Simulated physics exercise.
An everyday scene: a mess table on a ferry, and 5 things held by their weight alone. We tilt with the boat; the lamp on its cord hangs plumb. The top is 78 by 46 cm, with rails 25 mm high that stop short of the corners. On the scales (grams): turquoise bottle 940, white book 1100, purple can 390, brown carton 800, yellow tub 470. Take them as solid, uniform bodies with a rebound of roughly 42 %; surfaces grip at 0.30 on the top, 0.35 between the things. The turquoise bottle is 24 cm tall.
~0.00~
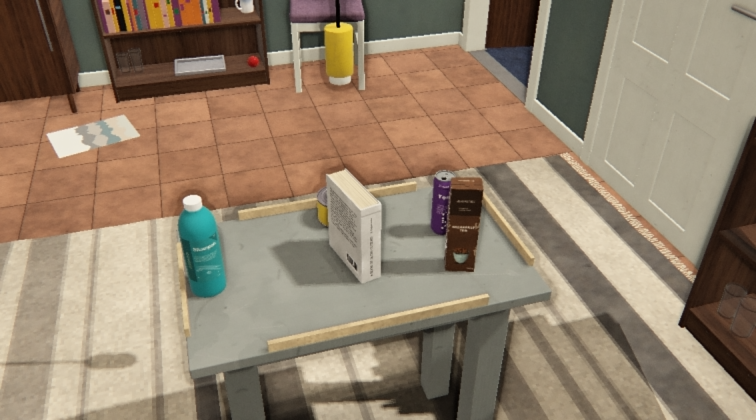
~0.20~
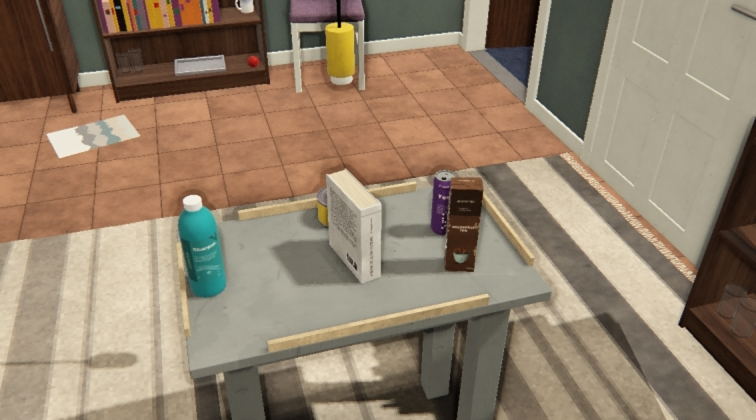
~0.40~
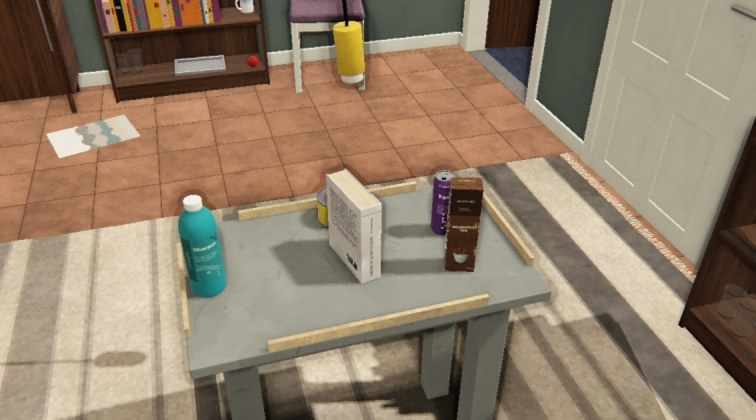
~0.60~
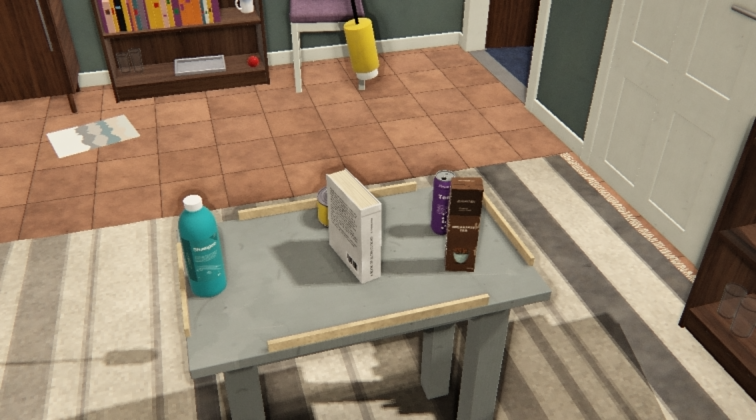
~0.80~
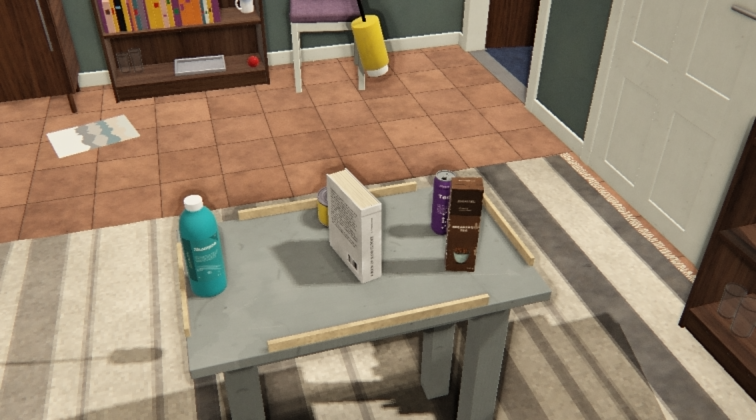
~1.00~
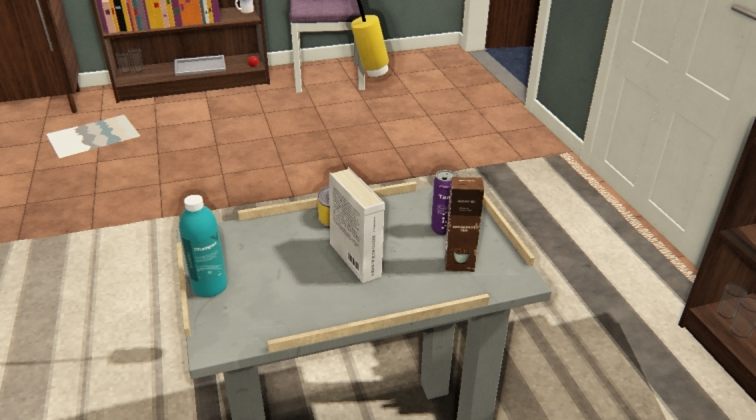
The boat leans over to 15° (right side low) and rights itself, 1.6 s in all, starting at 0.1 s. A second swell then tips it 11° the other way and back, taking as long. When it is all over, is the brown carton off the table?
The brown carton is still on the table.
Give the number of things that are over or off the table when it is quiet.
2 of them.
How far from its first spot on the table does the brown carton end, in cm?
About 0 cm.
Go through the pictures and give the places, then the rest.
Boat level; brown carton (463, 226); turquoise bottle (201, 245), in the first frame.
Boat level; purple can (443, 204), in the second frame.
Boat heeled 5°, right side down; turquoise bottle (201, 245); white book (354, 226), in the third frame.
Boat heeled 10°, right side down; purple can (443, 204), in the fourth frame.
Boat heeled 14°, right side down; turquoise bottle (201, 245); white book (354, 226), in the fifth frame.
Boat heeled 14°, right side down; brown carton (463, 226); purple can (444, 204), in the sixth frame.
Around 1.50 s, boat heeled 2°, right side down; white book on its side; purple can shifted 2 cm.
Around 1.60 s, boat level; white book on its side; purple can shifted 8 cm.
Around 2.50 s, boat heeled 11°, left side down; white book on its side; purple can tipped 33° against what carries it.
Around 3.10 s, boat heeled 2°, left side down; white book on its side; purple can on its side.
Finally (3.8 s), on their side or leaning hard on the table, white book and purple can; the other 3 still in place (within 5 cm). In the last view, brown carton near (463, 226).
